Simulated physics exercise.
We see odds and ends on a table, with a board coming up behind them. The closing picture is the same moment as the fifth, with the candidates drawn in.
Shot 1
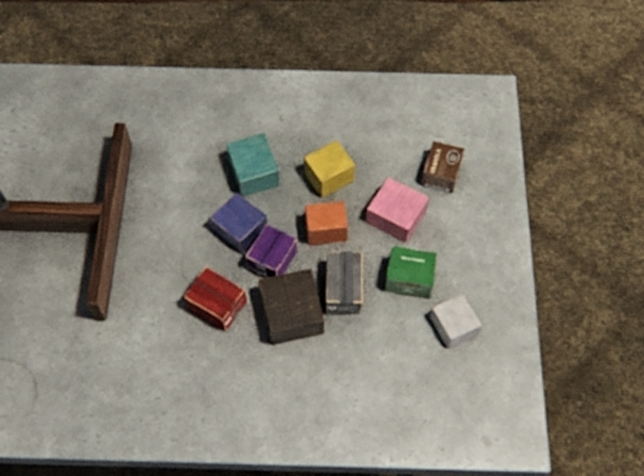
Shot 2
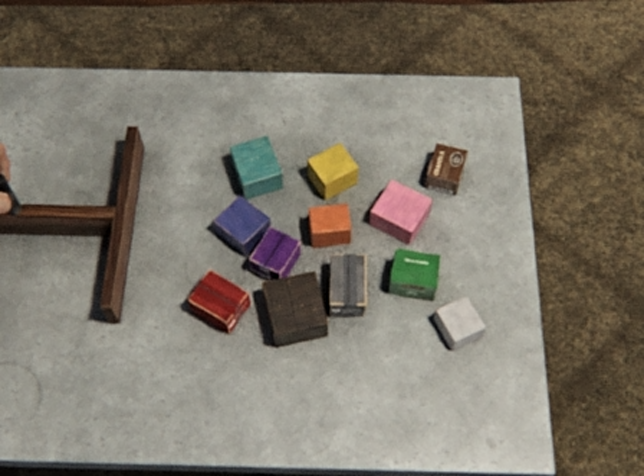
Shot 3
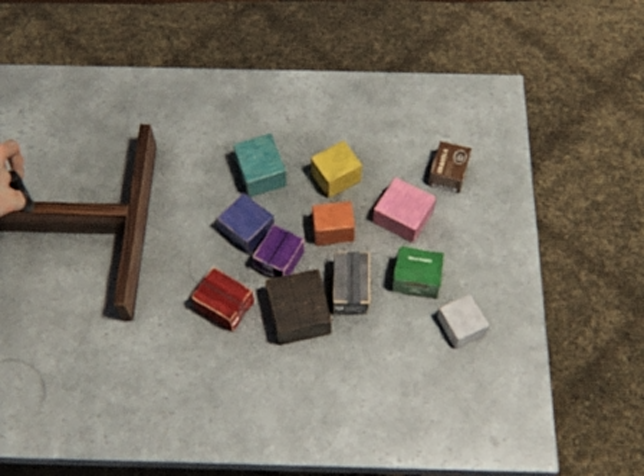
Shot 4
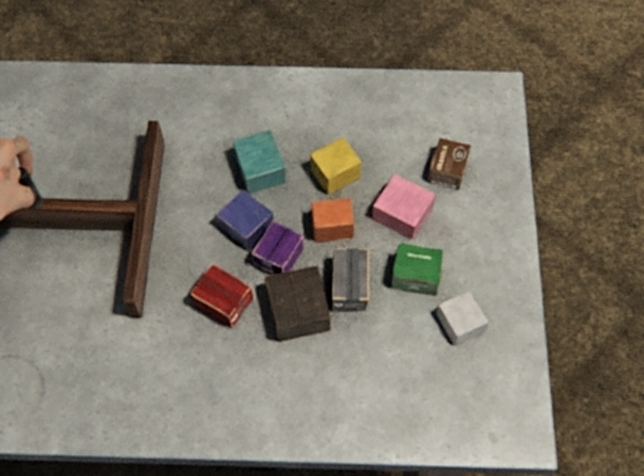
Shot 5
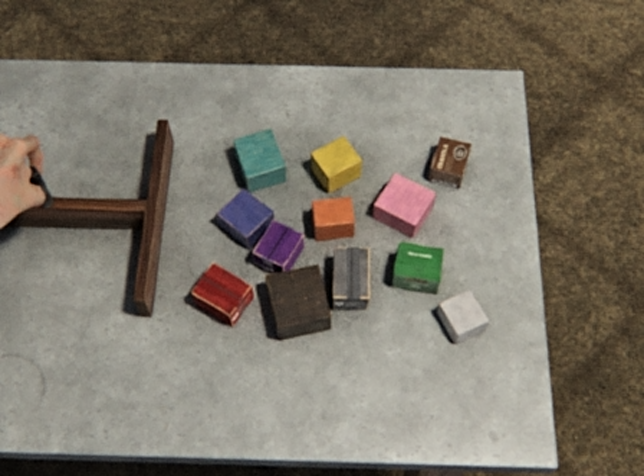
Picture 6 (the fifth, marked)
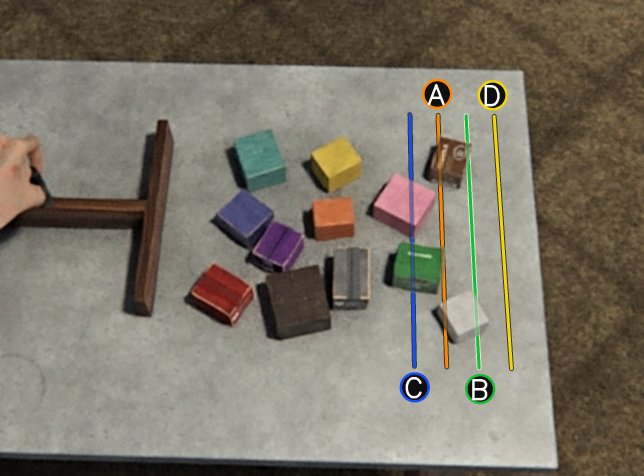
We see colourful blocks and small boxes clustered on a grey table, with a dark wooden T-shaped board at the left. A hand comes into view gripping its handle as the board slides slightly right, while the blocks stay put.
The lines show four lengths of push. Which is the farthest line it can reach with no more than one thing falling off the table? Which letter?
It should halt at C.
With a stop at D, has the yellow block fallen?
By then, yes.
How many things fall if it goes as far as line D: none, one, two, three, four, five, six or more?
By then, six or more.
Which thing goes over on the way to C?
The green packet.
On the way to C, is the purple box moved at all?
Yes.
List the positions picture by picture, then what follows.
Red box (215, 299); green packet (411, 272); yellow block (329, 169), in the first frame.
Board (120, 211); blue block (242, 226), in the second frame.
Board (133, 209); grey box (352, 283), in the third frame.
Board (142, 206); white block (461, 318), in the fourth frame.
Board (152, 205); black block (299, 302); orange block (333, 219); brown packet (450, 163), in the fifth frame.
On the marked copy, A at (442, 232); B at (472, 233); C at (412, 231); D at (502, 234).
Following C. Soon after the start, board (244, 207); turquoise block (277, 163); black block (322, 302).
Later, board (337, 209); green packet (497, 255); white block (469, 322).
In the end, board (410, 211); green packet over the edge; white block (538, 328); one fallen.
As for the rest, A drops five; B drops seven; D drops nine.
